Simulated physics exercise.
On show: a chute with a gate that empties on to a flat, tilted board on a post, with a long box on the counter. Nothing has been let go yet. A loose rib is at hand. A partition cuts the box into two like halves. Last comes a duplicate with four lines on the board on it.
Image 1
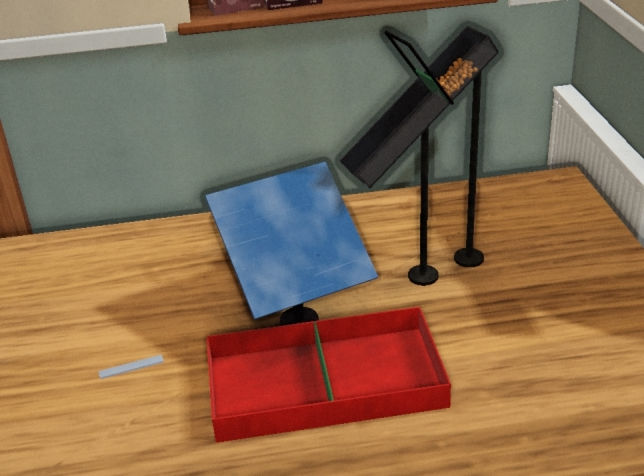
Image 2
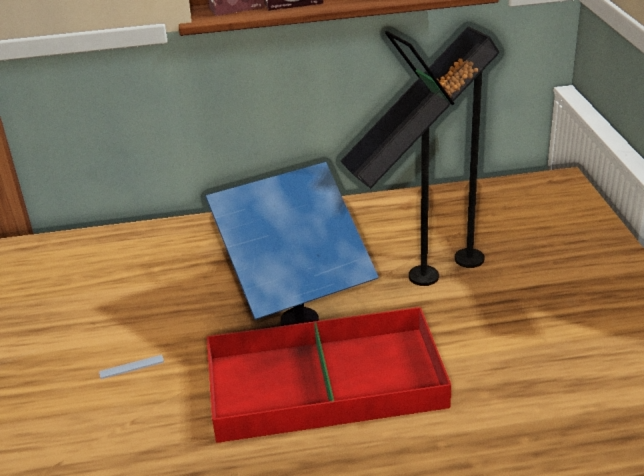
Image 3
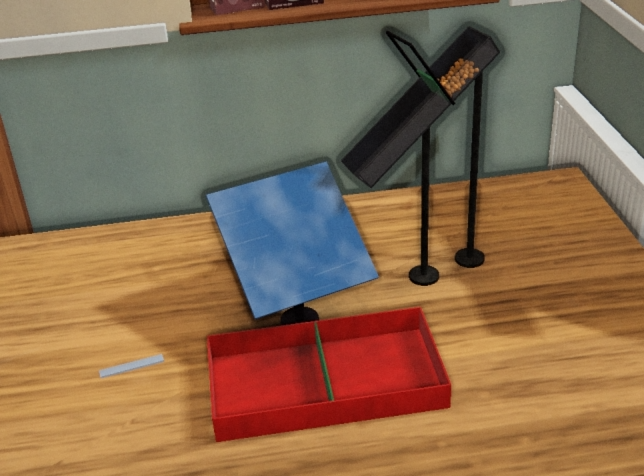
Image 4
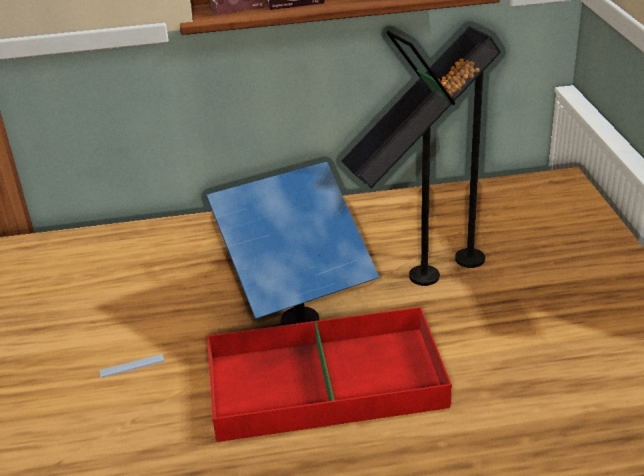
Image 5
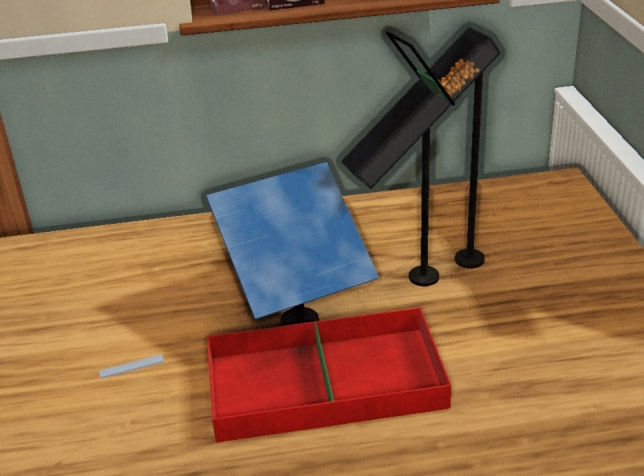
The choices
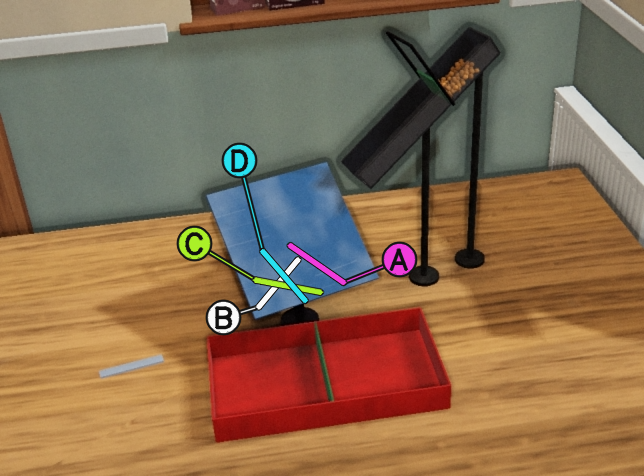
The footage shows small tan pieces resting behind a gate in a raised dark chute, near a tilted blue board and a divided red box on a wooden surface, with a loose strip lying to the left; nothing visibly moves.
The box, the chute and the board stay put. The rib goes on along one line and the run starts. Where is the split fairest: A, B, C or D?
B works best here.
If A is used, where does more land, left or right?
Right.
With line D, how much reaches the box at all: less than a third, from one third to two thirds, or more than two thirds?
It is more than two thirds.
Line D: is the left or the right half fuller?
More lands on the right.
On the marked copy, line A from (290, 245) to (343, 282); line B from (298, 259) to (258, 307); line C from (255, 280) to (320, 292); line D from (262, 251) to (305, 300).
Choosing A, of what is caught, a small part in the left half, nearly all in the right.
Choosing B, of what is caught, about half in the left half, about half in the right.
Choosing C, of what is caught, a stray few in the left half, nearly all in the right.
Choosing D, of what is caught, a small part in the left half, nearly all in the right.
